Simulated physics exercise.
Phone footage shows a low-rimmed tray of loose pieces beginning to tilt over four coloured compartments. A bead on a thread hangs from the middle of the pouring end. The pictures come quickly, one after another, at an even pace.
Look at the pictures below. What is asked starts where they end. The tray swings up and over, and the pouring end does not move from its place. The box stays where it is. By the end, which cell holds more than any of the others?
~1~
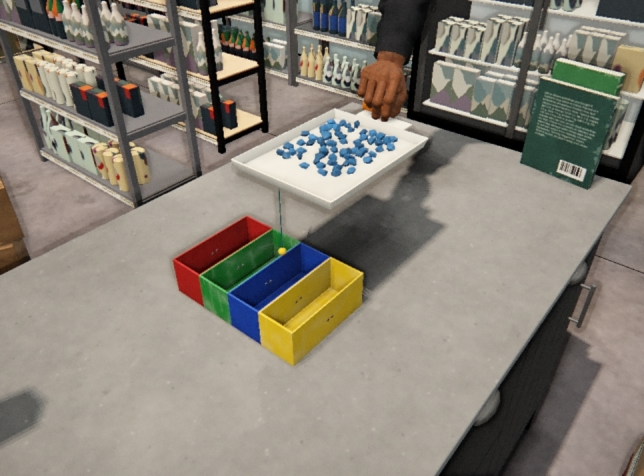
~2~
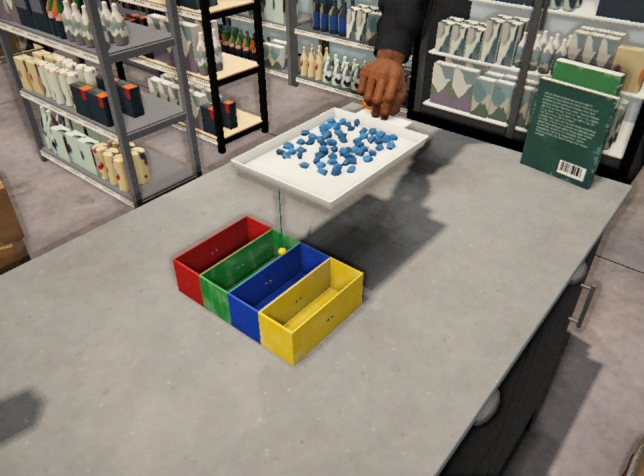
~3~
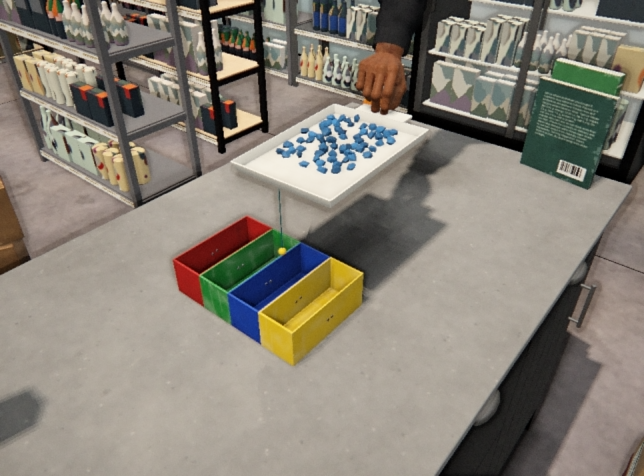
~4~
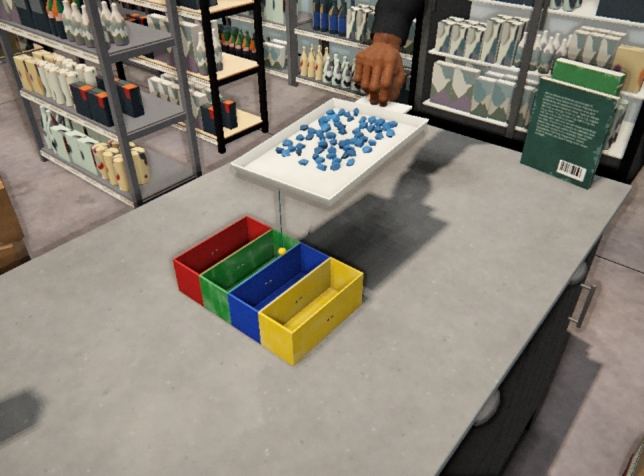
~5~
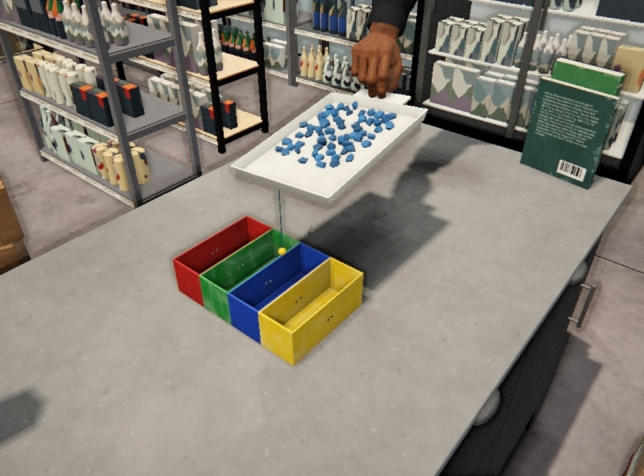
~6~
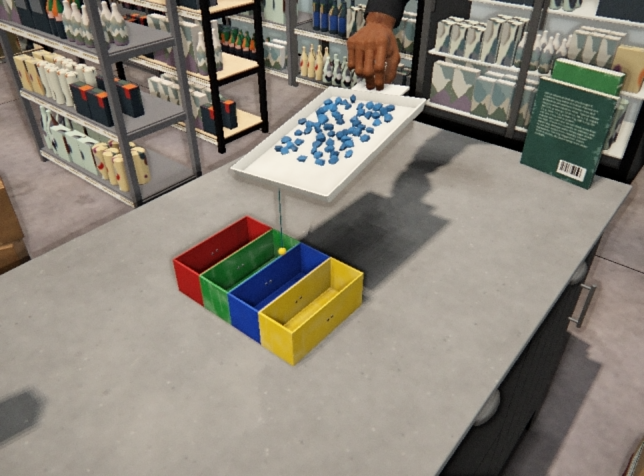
That would be the red one.
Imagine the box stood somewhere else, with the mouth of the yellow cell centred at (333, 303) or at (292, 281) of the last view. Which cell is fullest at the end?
Red; the green one.
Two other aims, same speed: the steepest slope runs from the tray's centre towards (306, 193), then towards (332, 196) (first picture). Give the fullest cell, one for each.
First aim: The yellow one. Second aim: The cell in yellow.
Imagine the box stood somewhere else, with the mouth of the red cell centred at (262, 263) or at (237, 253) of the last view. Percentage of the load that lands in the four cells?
About 10% and about 80%.
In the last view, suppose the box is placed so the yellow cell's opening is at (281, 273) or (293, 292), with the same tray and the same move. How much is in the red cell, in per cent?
Around 0 and then 30 per cent.
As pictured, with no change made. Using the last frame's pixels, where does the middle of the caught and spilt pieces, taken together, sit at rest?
Roughly pixel (235, 271).
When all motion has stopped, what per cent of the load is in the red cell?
About 70 per cent.
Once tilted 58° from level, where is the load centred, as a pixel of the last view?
(258, 161).
Just after the last frame, tray tipped steeply; almost all on the tray; about a tenth falling or outside the box.
A moment on, tray tipped right over; roughly a quarter on the tray; roughly a third in the red cell; roughly a quarter in the green cell; roughly a quarter falling or outside the box.
Further on, tray tipped past a quarter turn; roughly two thirds in the red cell; roughly a third in the green cell.
When it is over, tray tipped past a quarter turn; roughly two thirds in the red cell; roughly a third in the green cell; not one in the yellow cell; not one in the blue cell.
